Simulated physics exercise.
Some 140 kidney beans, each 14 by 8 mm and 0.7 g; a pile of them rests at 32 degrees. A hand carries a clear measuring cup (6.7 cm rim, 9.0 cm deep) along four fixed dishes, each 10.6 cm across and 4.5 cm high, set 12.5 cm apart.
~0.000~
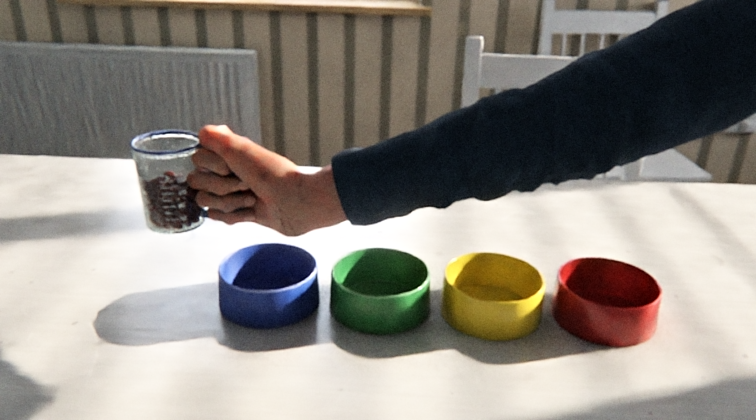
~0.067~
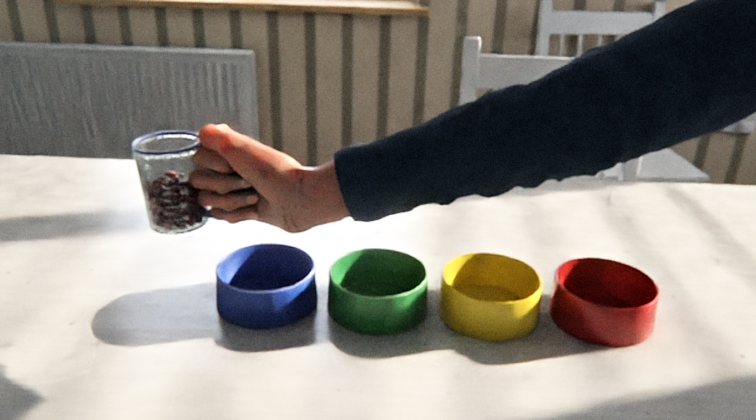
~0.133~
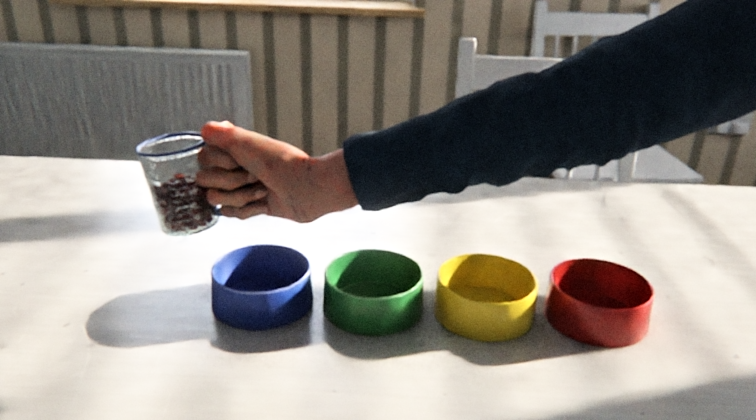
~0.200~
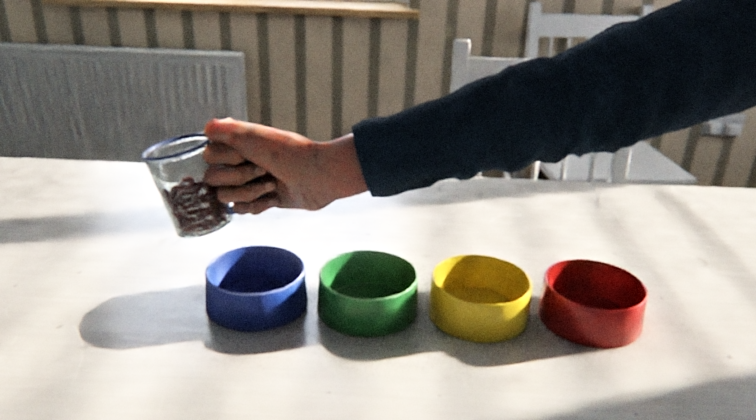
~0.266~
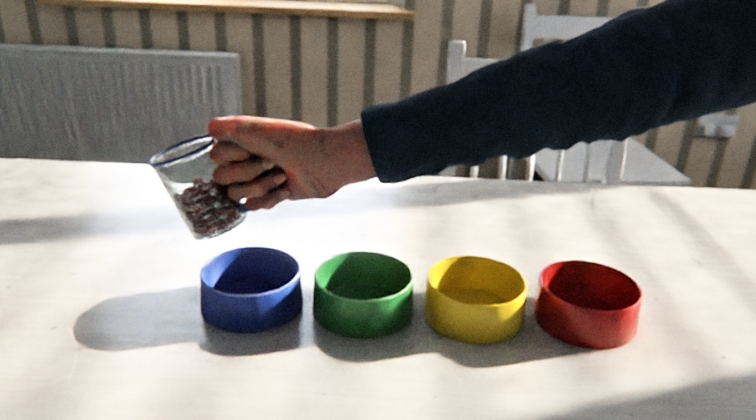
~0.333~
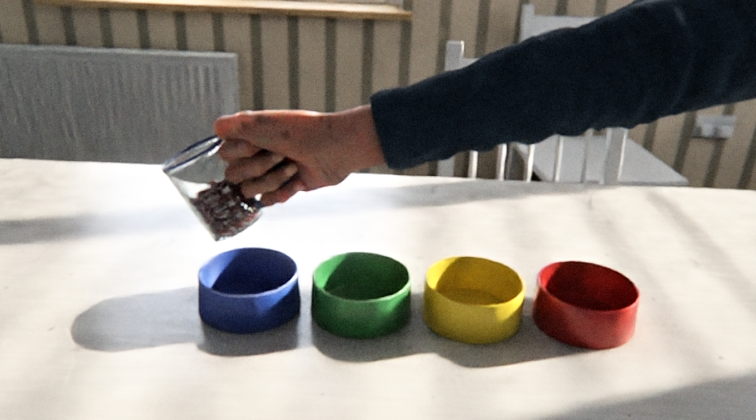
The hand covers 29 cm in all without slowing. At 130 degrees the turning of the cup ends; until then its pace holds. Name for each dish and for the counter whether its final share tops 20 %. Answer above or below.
Red: Below, blue: Below, green: Above, yellow: Below, counter: Below.
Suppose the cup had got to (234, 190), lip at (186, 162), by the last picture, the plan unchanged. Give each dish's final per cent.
Red 0, blue 0, green 100, yellow 0.
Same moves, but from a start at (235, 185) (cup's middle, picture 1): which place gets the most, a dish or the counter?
The winner: Yellow.
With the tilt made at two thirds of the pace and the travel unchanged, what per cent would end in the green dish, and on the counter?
Then: Green 100; counter 0.
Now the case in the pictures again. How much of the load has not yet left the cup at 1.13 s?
Some 100 per cent of the load.
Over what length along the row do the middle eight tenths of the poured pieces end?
About 6 cm.
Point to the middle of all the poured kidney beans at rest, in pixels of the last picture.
At about (359, 298).
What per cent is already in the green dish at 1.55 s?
Some 100 per cent.
After 0.81 s, tilt 76 degrees; cup holds 100 %.
After 1.13 s, tilt 109 degrees; cup holds 100 %.
After 1.55 s, tilt 130 degrees; cup holds 0 %, green 100 %.
In the end, at 2.1 s, red 0 %, blue 0 %, green 100 %, yellow 0 %, counter 0 %.
